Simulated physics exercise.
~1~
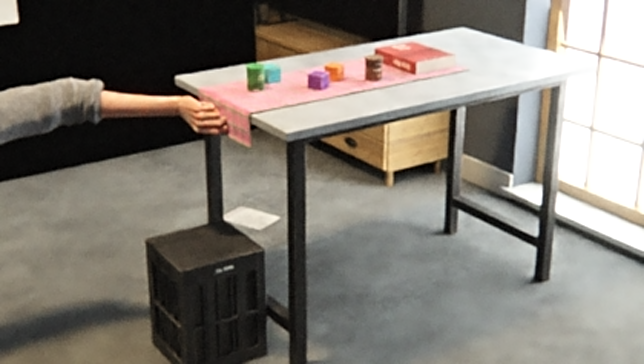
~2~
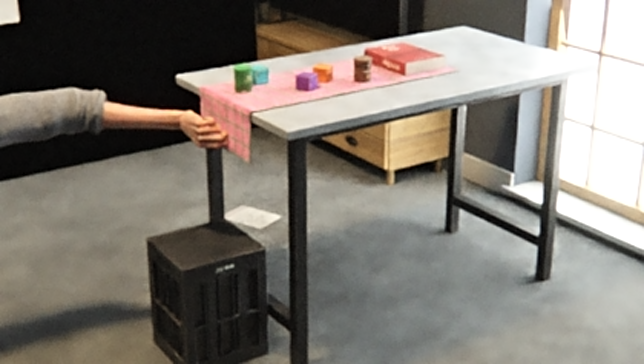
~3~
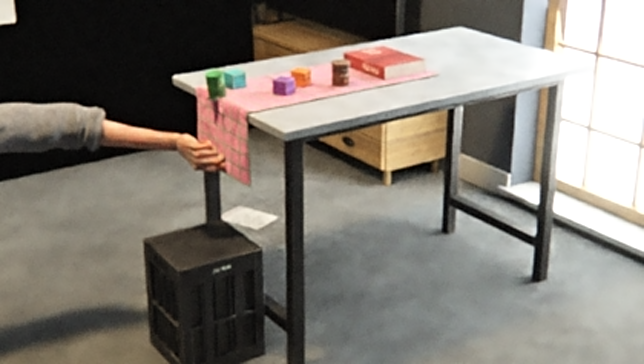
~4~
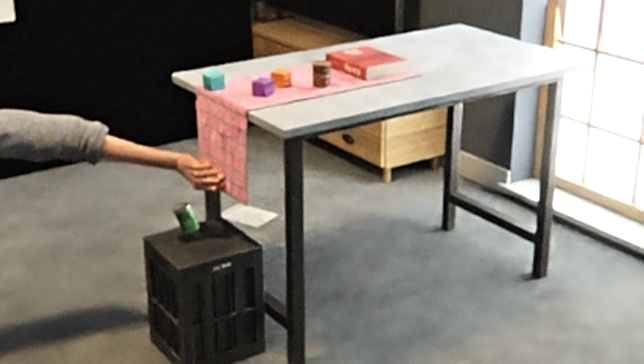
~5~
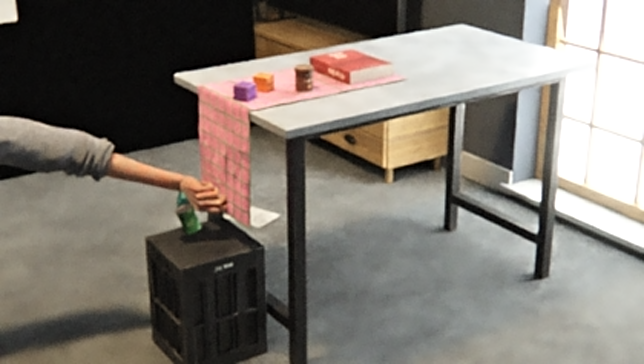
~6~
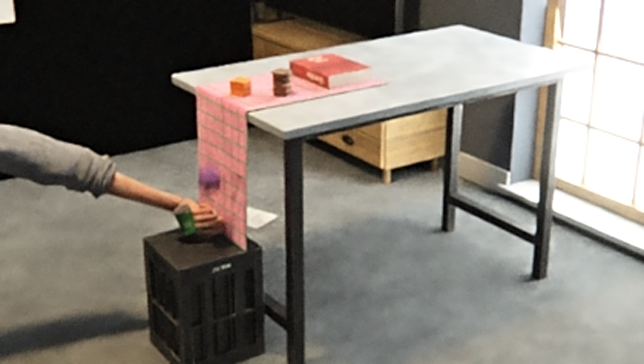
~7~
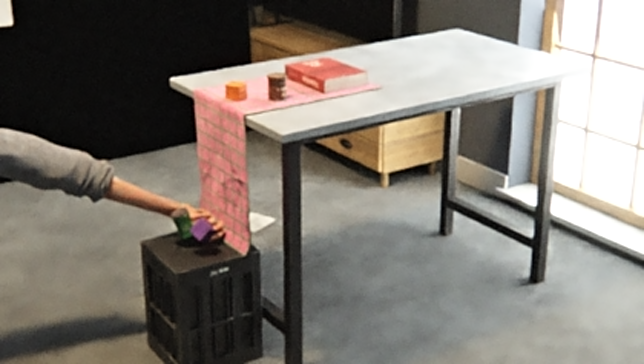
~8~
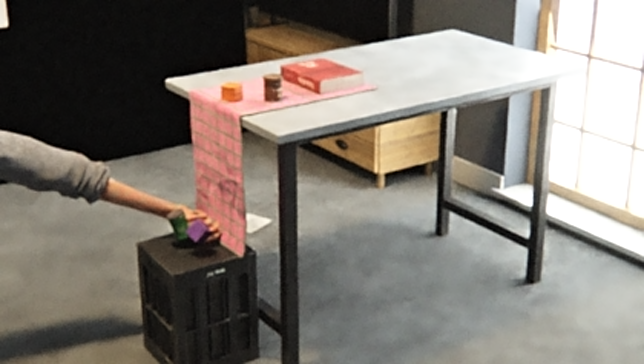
At a table, a hand pulls a pink runner down until three things drop off.
